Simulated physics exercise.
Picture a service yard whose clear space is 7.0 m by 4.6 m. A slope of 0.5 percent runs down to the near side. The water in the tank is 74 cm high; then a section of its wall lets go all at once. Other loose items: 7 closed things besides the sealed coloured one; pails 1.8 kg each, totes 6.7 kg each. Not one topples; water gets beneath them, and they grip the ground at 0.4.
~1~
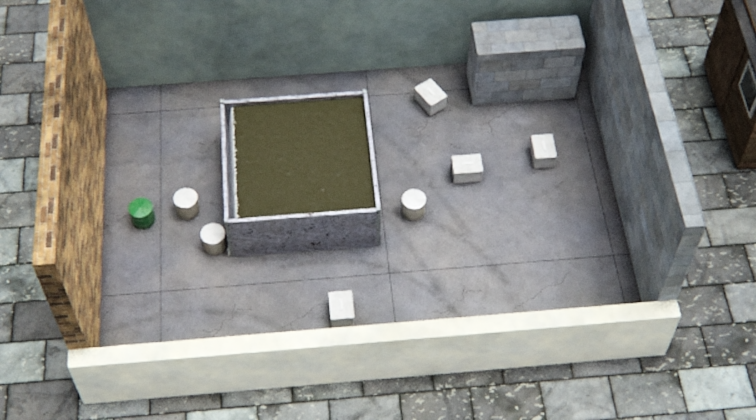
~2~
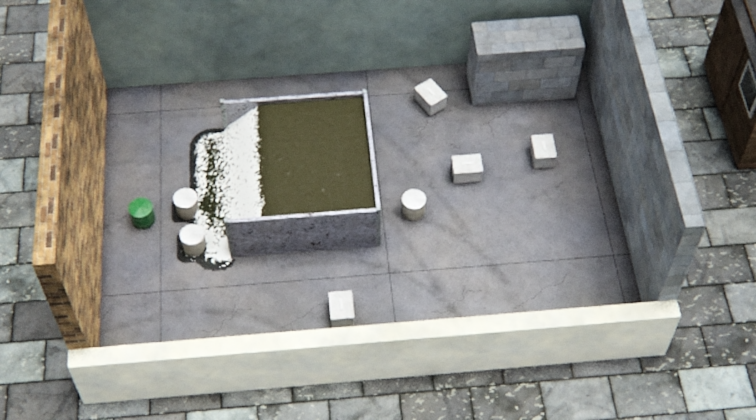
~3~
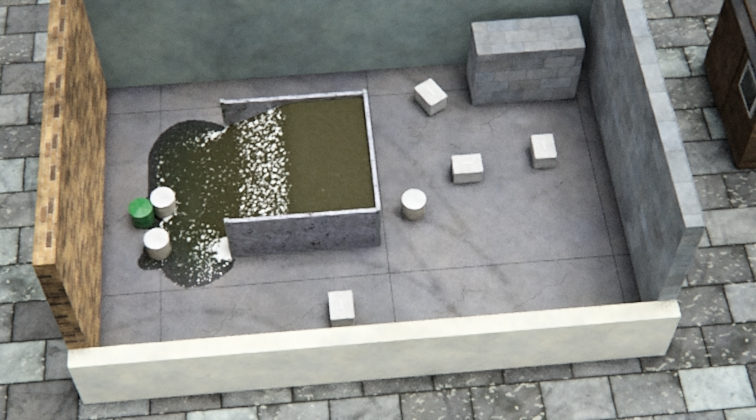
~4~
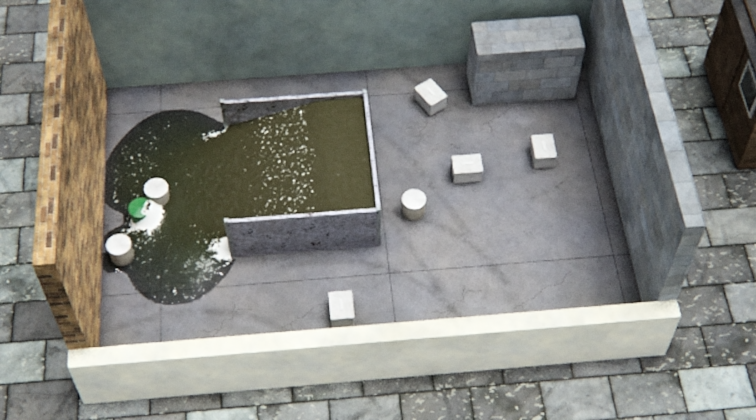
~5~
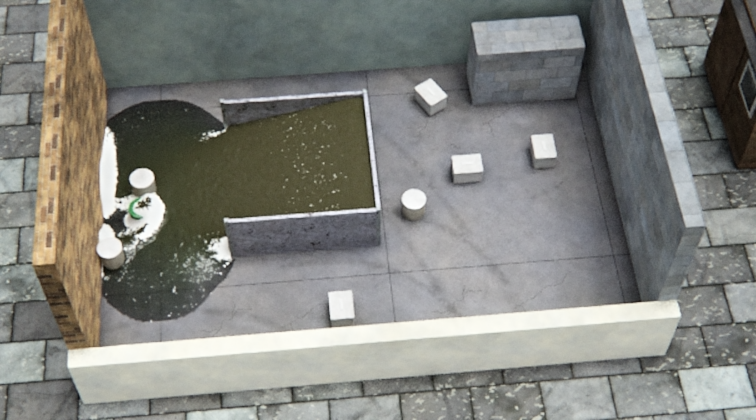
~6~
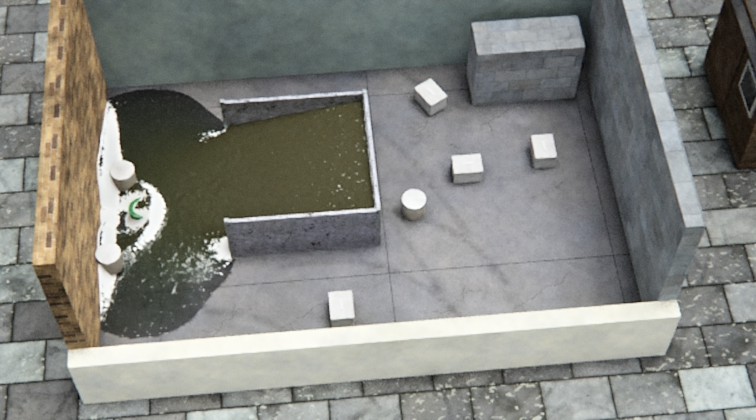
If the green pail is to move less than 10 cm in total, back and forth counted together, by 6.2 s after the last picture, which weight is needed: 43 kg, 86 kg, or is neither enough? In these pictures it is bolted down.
86 kg is needed.
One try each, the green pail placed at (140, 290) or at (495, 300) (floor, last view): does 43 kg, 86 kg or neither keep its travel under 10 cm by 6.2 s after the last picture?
In that order: Just the heavier works; the lighter suffices.
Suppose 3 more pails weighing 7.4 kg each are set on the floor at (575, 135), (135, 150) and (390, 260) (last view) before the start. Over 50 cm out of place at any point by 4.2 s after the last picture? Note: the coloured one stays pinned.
In that order: Less, more, over.
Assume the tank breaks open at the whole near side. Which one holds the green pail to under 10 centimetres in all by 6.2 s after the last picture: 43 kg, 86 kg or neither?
Result: Heavier option only.
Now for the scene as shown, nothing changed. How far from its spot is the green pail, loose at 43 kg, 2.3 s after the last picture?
It would be some 30 cm from its spot.
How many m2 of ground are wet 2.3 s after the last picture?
The covered patch comes to about 22 m2.
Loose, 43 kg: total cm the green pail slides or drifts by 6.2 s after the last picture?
Adding it all up, something like 30 cm.
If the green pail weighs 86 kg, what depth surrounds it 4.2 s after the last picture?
Something like 14 centimetres.
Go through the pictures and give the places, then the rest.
The first picture shows the green pail at (140, 207) rests on the ground; 3.7 m2 under water; 0 of 8 have shifted.
The second picture shows the green pail at (140, 207) rests on the ground; water covers 4.8 m2; 1 of 8 have shifted.
The third picture shows the green pail at (140, 207) rests on the ground; water covers 6.3 m2; 2 of 8 have shifted.
The fourth picture shows the green pail at (140, 207), on the bottom; water covers 8.0 m2; 2 of 8 have shifted.
The fifth picture shows the green pail at (140, 207) rests on the ground; 9.2 m2 under water; 2 of 8 have shifted.
The sixth picture shows the green pail at (140, 207), on the bottom; water covers 9.8 m2; 2 of 8 have shifted.
Then, 0.6 s after the last picture the green pail would be 28 cm from its start with 43 kg and 0 cm from its start with 86 kg; 27 cm of water round it then.
Then, 2.3 s after the last picture the green pail would be 28 cm from its start with 43 kg and 0 cm from its start with 86 kg; 19 cm of water round it then.
Then, 4.2 s after the last picture the green pail would be 28 cm from its start with 43 kg and 0 cm from its start with 86 kg; 14 cm of water round it then.
Then, 6.2 s after the last picture the green pail would be 28 cm from its start with 43 kg and 0 cm from its start with 86 kg; 8 cm of water round it then.
